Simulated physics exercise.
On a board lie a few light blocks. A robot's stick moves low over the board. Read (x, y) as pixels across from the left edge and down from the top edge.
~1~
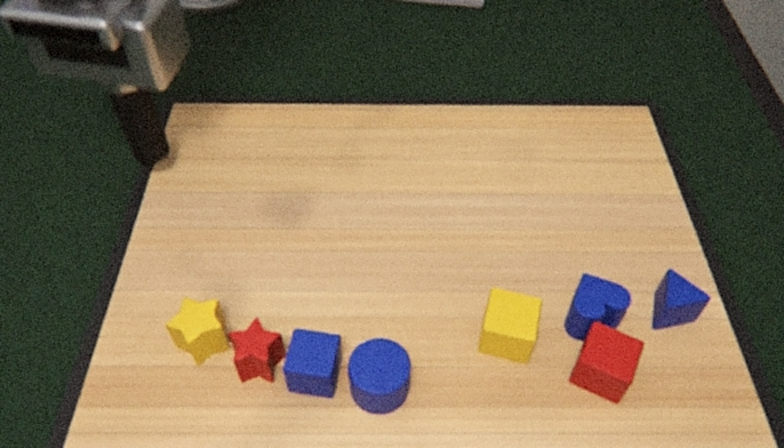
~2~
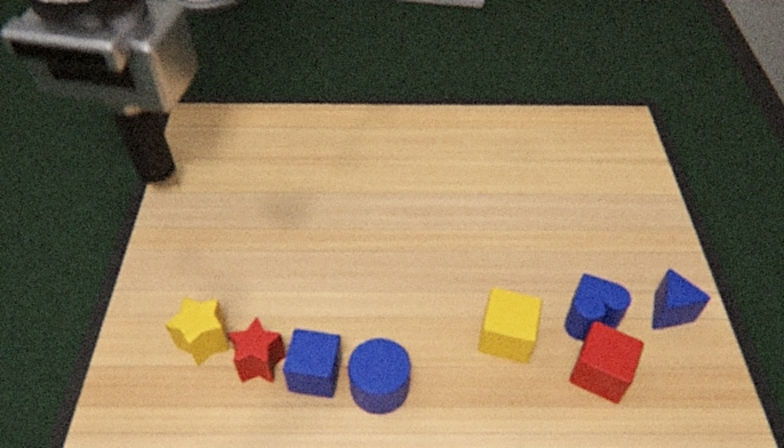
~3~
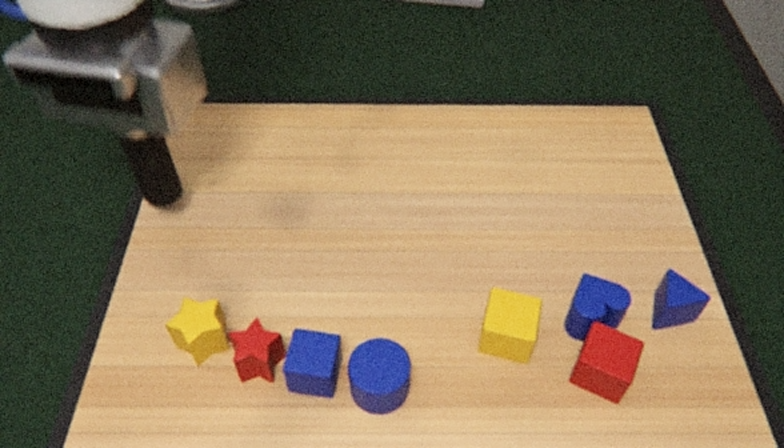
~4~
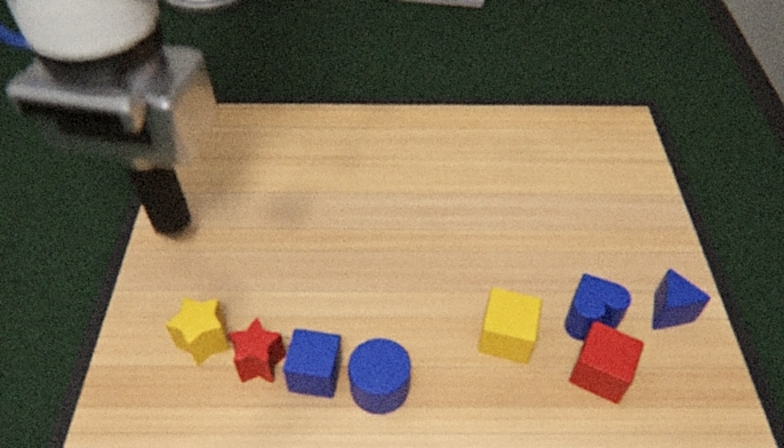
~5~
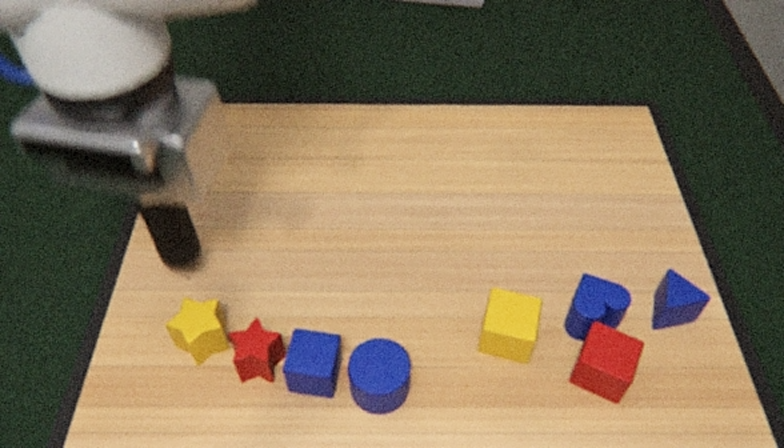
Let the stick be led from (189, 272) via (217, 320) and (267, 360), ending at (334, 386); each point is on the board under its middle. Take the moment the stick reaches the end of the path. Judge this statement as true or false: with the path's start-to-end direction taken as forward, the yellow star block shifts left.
My answer: False.
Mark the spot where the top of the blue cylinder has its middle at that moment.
Around pixel (471, 387).
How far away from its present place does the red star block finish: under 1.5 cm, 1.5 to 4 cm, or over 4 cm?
More than 4 cm.
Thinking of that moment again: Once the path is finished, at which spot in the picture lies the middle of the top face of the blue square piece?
Most likely (410, 393).
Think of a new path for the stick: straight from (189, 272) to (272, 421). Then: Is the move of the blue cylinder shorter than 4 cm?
Yes - that is the case.
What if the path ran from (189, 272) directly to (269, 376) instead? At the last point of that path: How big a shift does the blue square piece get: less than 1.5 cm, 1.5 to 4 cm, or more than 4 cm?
The answer here is from 1.5 to 4 cm.
What follows on the original path. One third of the way, stick at (211, 304); yellow star block at (195, 333).
Two thirds of the way, stick at (263, 345); yellow star block at (201, 352), turned 45° clockwise; red star block at (287, 365); blue square piece at (337, 364); blue cylinder at (394, 369).
At the end, stick at (332, 371); yellow star block at (201, 352), turned 45° clockwise; red star block at (359, 393); blue square piece at (410, 393); blue cylinder at (471, 387).
